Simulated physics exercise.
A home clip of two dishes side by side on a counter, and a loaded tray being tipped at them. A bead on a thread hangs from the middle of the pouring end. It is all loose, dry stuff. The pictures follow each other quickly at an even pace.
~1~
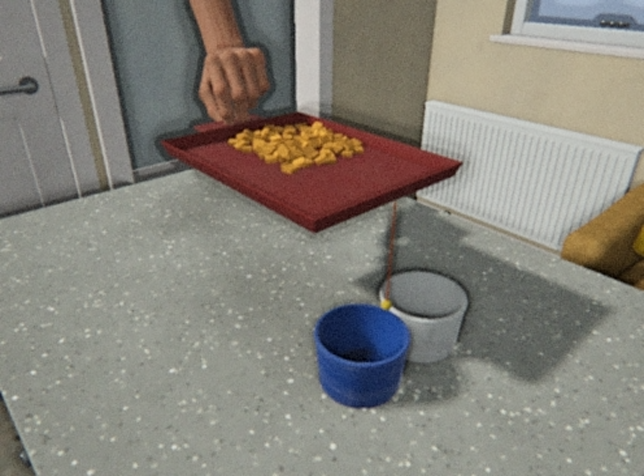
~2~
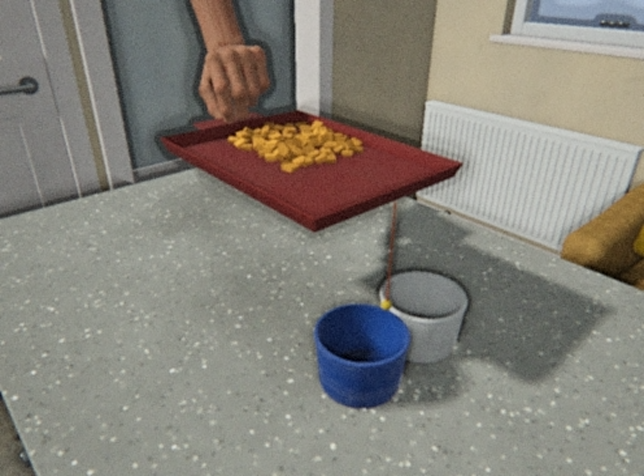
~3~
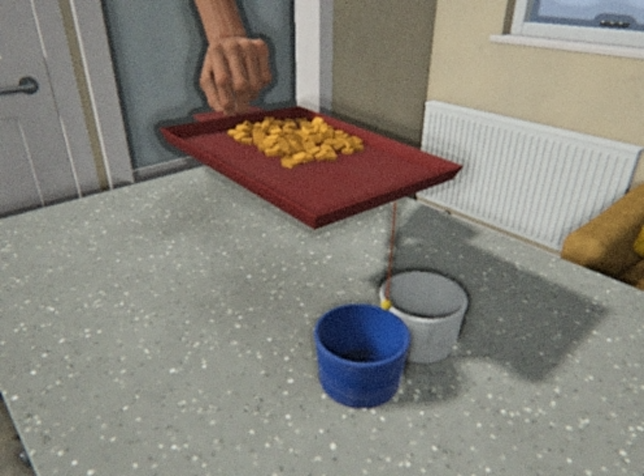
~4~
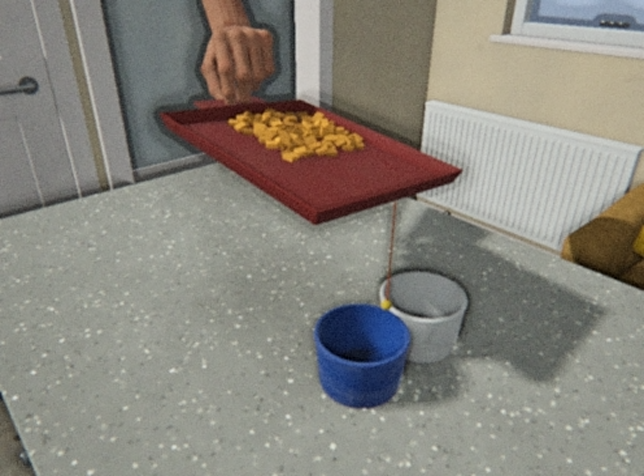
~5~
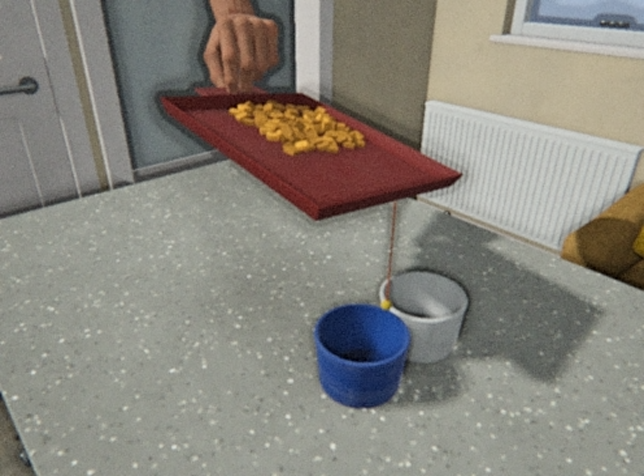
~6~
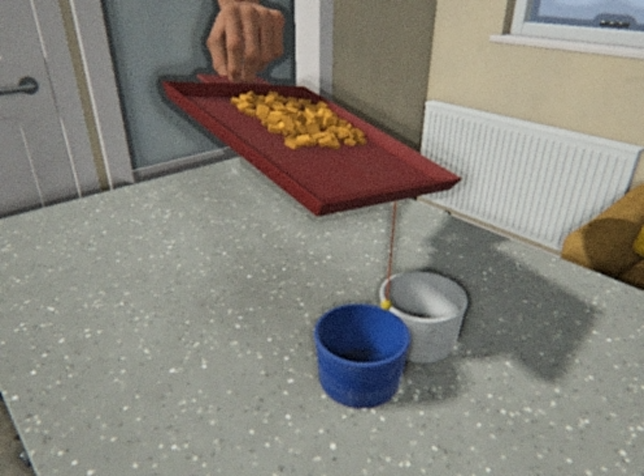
At the start, a hand holds a red tray of small orange-brown pieces nearly level above a speckled counter with a blue dish and a grey dish. The hand then raises its end of the tray slightly, and the tray gradually slants toward the right corner, while the pieces and dishes keep their places.
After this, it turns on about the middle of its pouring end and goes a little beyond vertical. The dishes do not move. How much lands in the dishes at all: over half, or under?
Together they catch more than half.
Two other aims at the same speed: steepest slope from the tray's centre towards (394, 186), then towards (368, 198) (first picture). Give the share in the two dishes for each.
Roughly 50 per cent, and 30 per cent.
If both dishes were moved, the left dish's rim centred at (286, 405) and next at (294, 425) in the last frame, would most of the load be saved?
First under half, then under half.
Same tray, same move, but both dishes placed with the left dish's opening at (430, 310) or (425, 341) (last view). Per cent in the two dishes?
Roughly 40 per cent, and 20 per cent.
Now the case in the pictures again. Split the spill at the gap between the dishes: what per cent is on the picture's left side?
About 0 per cent.
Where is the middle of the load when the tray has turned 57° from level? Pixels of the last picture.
Close to (411, 170).
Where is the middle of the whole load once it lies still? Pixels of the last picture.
Near (424, 325).
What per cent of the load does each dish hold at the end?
Left dish near 0 in a hundred; right dish near 70.
Soon, tray tipped steeply; nearly all on the tray; a small part in the air.
A while on, tray tipped right over; a small part on the tray; about half in the right dish; about a quarter outside both; a small part in the air.
Towards the end, tray tipped past a quarter turn; about two thirds in the right dish; about a quarter outside both.
Finally, tray tipped past a quarter turn; none in the left dish; about two thirds in the right dish; about a quarter outside both.
